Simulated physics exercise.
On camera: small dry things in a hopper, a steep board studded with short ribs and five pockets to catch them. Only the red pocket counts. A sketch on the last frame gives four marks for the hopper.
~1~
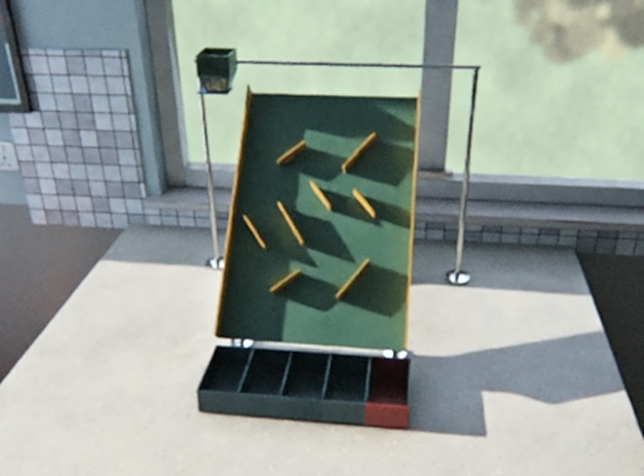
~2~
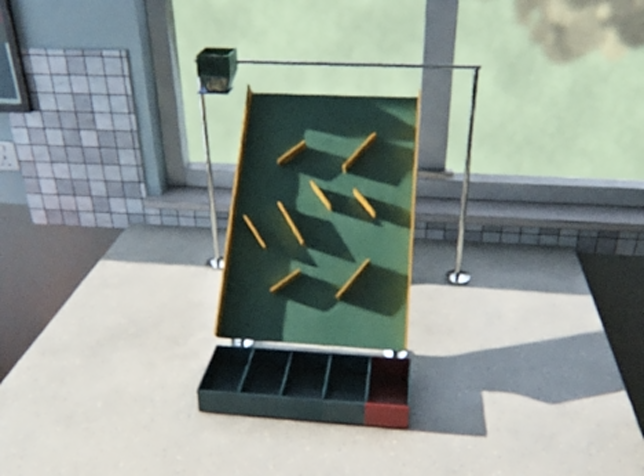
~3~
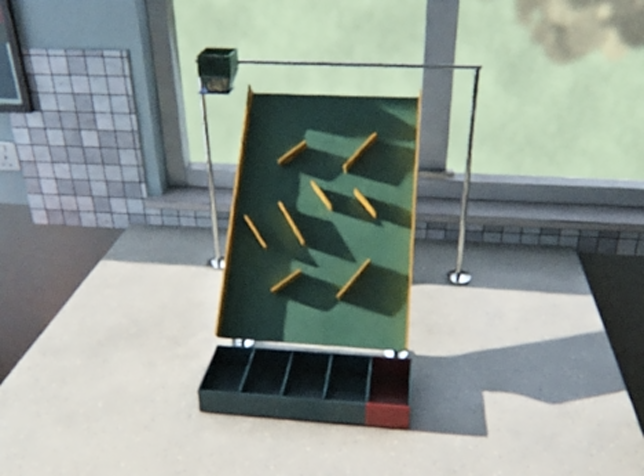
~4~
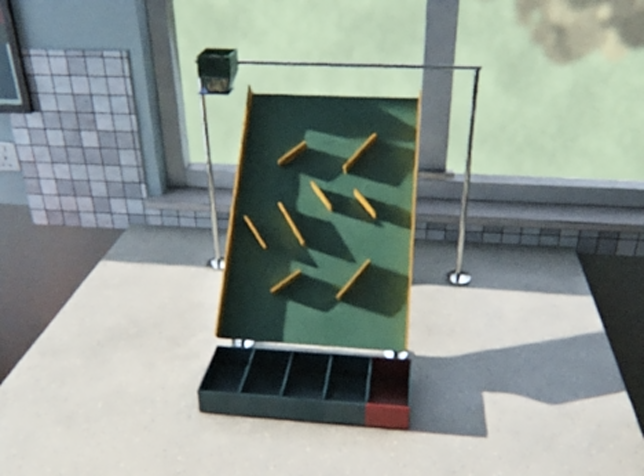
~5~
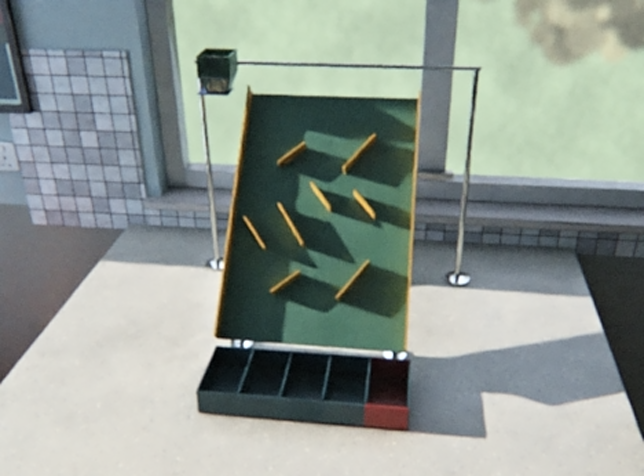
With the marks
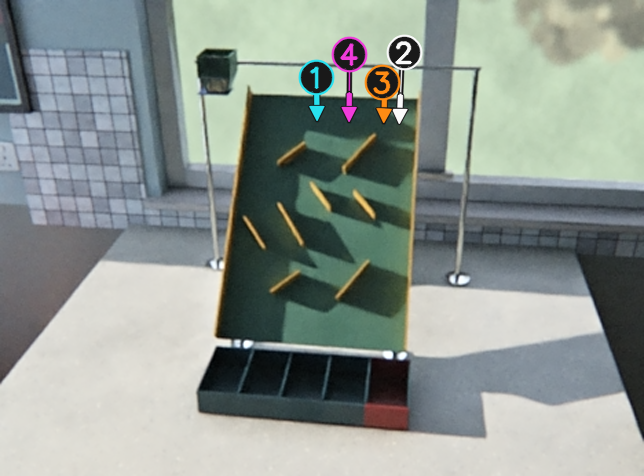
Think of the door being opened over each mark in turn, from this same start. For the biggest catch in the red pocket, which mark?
The best mark is 2.
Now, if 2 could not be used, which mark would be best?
That is mark 3.
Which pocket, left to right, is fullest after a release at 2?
It is the fifth one.
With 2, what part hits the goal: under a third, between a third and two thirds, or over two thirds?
Mark 2 gives over two thirds.
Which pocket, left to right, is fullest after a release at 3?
The fifth.
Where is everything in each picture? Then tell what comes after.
The first picture shows hopper at (219, 86), soya beans, door shut.
The second picture shows ribs (278, 161) to (305, 141), (344, 166) to (375, 132), (311, 181) to (330, 206).
The third picture shows ribs (355, 189) to (375, 213), (245, 216) to (265, 247), (280, 202) to (303, 242).
The fourth picture shows ribs (271, 291) to (300, 270), (337, 297) to (369, 260).
The fifth picture shows red pocket at (386, 416), number 5 of 5 from the left.
On the marked copy, mark 1 meets the board at (317, 115); mark 2 meets the board at (399, 118); mark 3 meets the board at (383, 117); mark 4 meets the board at (349, 116).
Choosing 1, a small part in the red pocket, most in other pockets.
Choosing 2, most in the red pocket, a small part outside the box.
Choosing 3, about two thirds in the red pocket, about a third in other pockets.
Choosing 4, a small part in the red pocket, nearly all in other pockets.
